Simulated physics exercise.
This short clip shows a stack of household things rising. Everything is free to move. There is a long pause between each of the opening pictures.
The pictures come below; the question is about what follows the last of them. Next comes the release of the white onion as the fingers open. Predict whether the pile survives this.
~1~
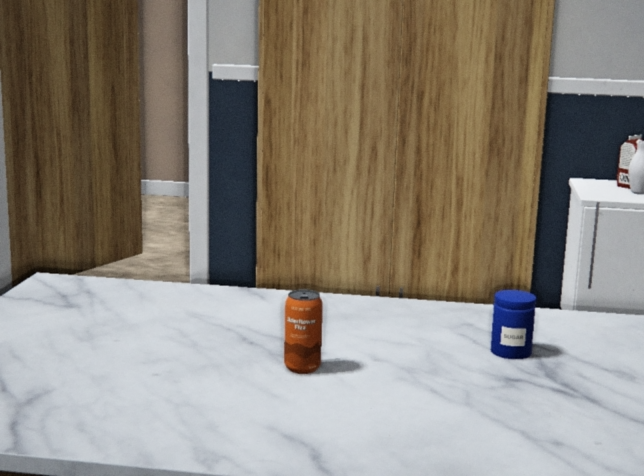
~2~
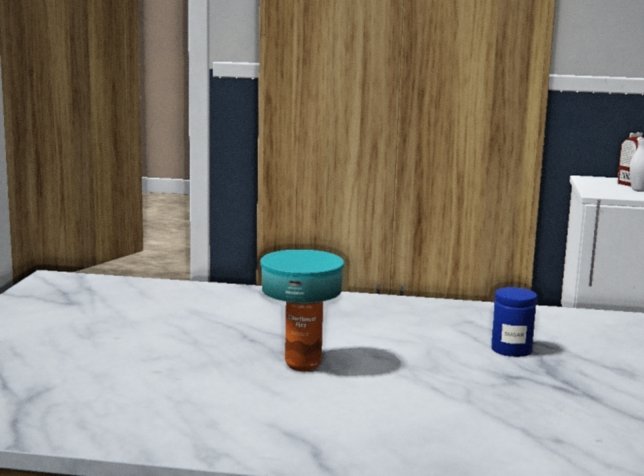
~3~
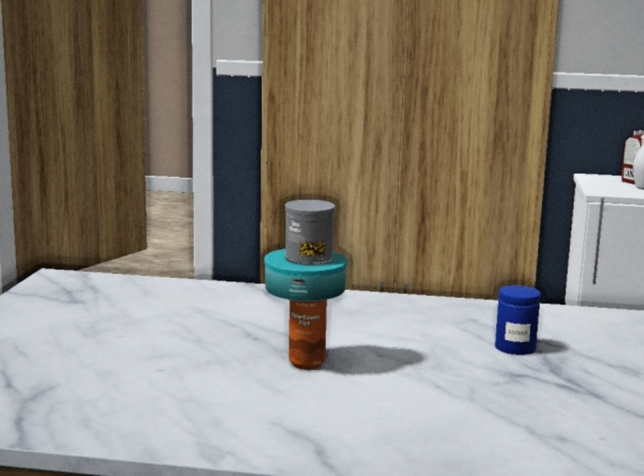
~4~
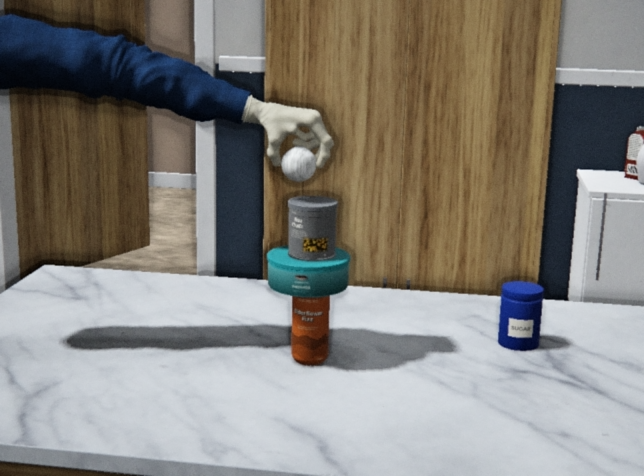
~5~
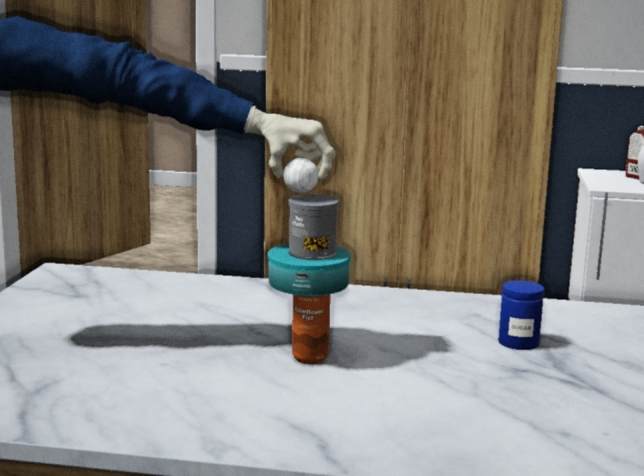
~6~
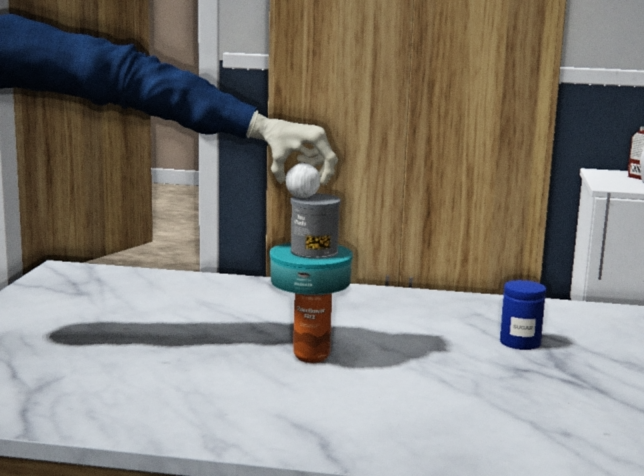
It remains steady.
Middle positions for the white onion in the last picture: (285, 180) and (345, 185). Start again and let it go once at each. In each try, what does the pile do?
Topples over, then topples over.
Then, 0.90 s on from there, no change.
Then, 2.10 s on from there, white onion resting near (303, 181).
In the end, all 5 unmoved. At the end, from the last picture's camera, white onion near (303, 181). The pile keeps its balance.
